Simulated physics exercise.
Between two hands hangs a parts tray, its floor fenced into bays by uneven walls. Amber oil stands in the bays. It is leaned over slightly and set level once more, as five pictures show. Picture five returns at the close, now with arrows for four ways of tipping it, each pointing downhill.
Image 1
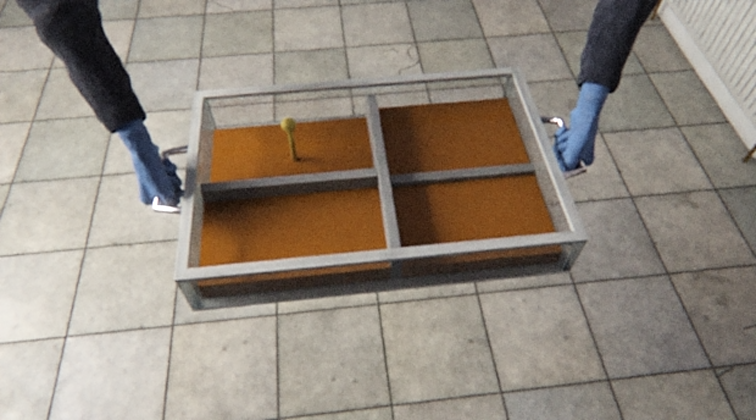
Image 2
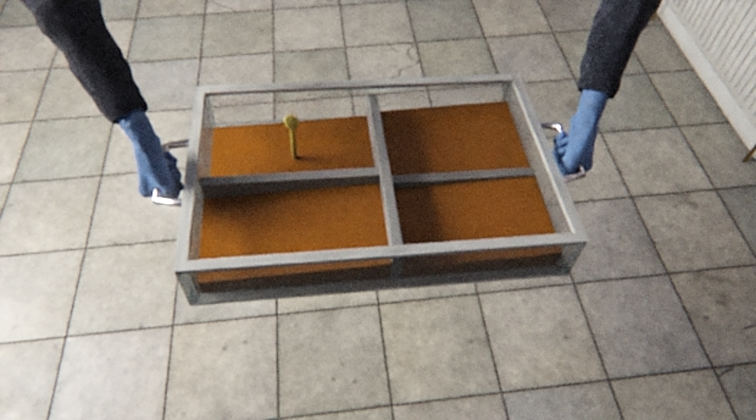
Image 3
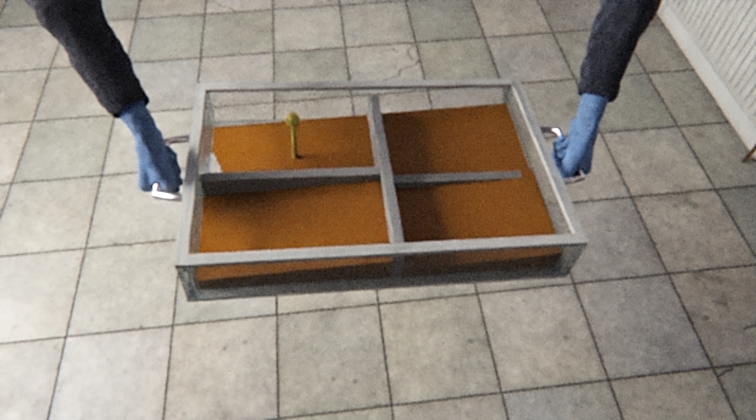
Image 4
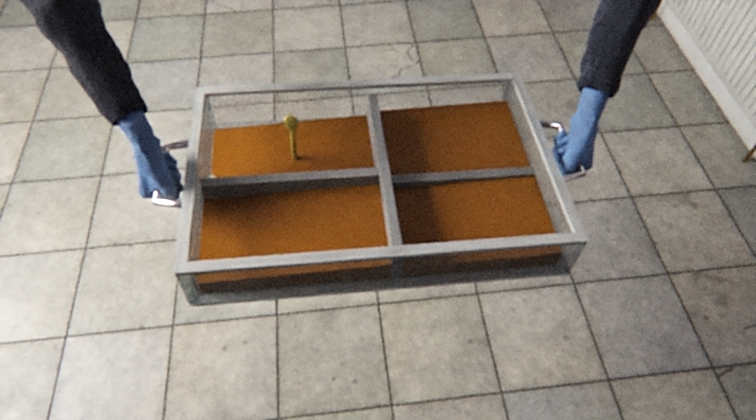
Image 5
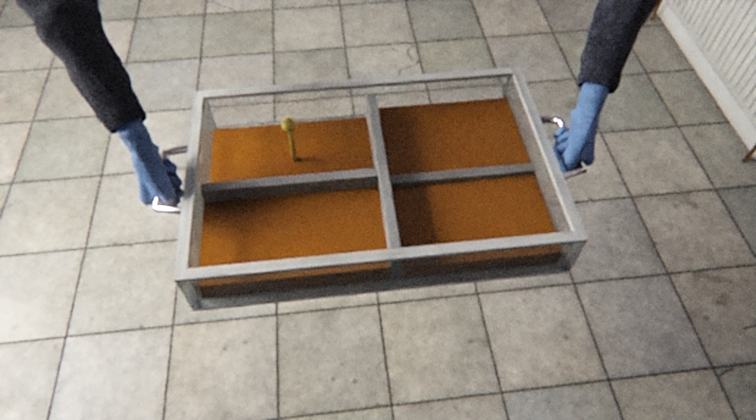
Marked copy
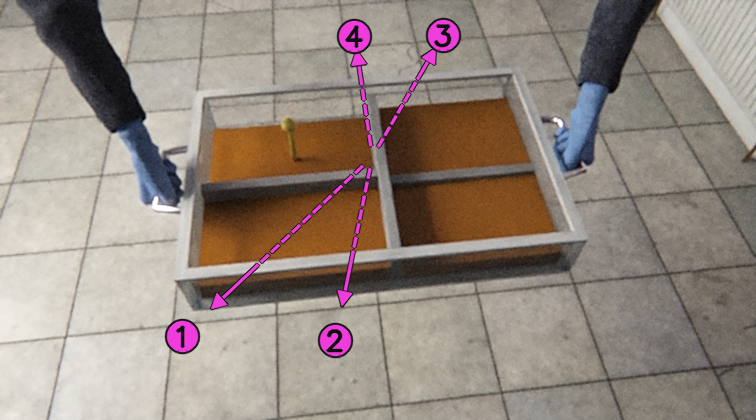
Gloved hands tilting a divided metal tray of amber liquid slightly toward the back right, then levelling it above a tiled floor.
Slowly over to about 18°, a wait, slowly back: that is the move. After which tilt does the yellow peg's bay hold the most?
Take 3.
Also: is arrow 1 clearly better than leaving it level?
No, hardly at all.
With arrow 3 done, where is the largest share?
The back right bay.
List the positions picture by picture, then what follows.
The tray is level; deepest in the front left bay, at (296, 231), shallowest in the back left; yellow peg at (289, 125).
Tipped about 3° down to the back right; no wall is crossed.
Tipped about 5° down to the back right; liquid runs over the wall between the front right and back right bays; yellow peg at (293, 120).
Tipped about 3° down to the back right; no wall is crossed.
The tray is level; deepest in the front left bay, at (296, 231), shallowest in the back left; yellow peg at (289, 125).
On the marked copy, 1 ends at (215, 305); 2 ends at (343, 301); 3 ends at (432, 52); 4 ends at (357, 55).
If 1 is chosen, about 11 % of the liquid ends in the peg's bay; about 9 % goes over the rim.
If 2 is chosen, about 11 % of the liquid ends in the peg's bay; nothing spills.
If 3 is chosen, about 19 % of the liquid ends in the peg's bay; about 3 % goes over the rim.
If 4 is chosen, about 11 % of the liquid ends in the peg's bay; nothing spills.
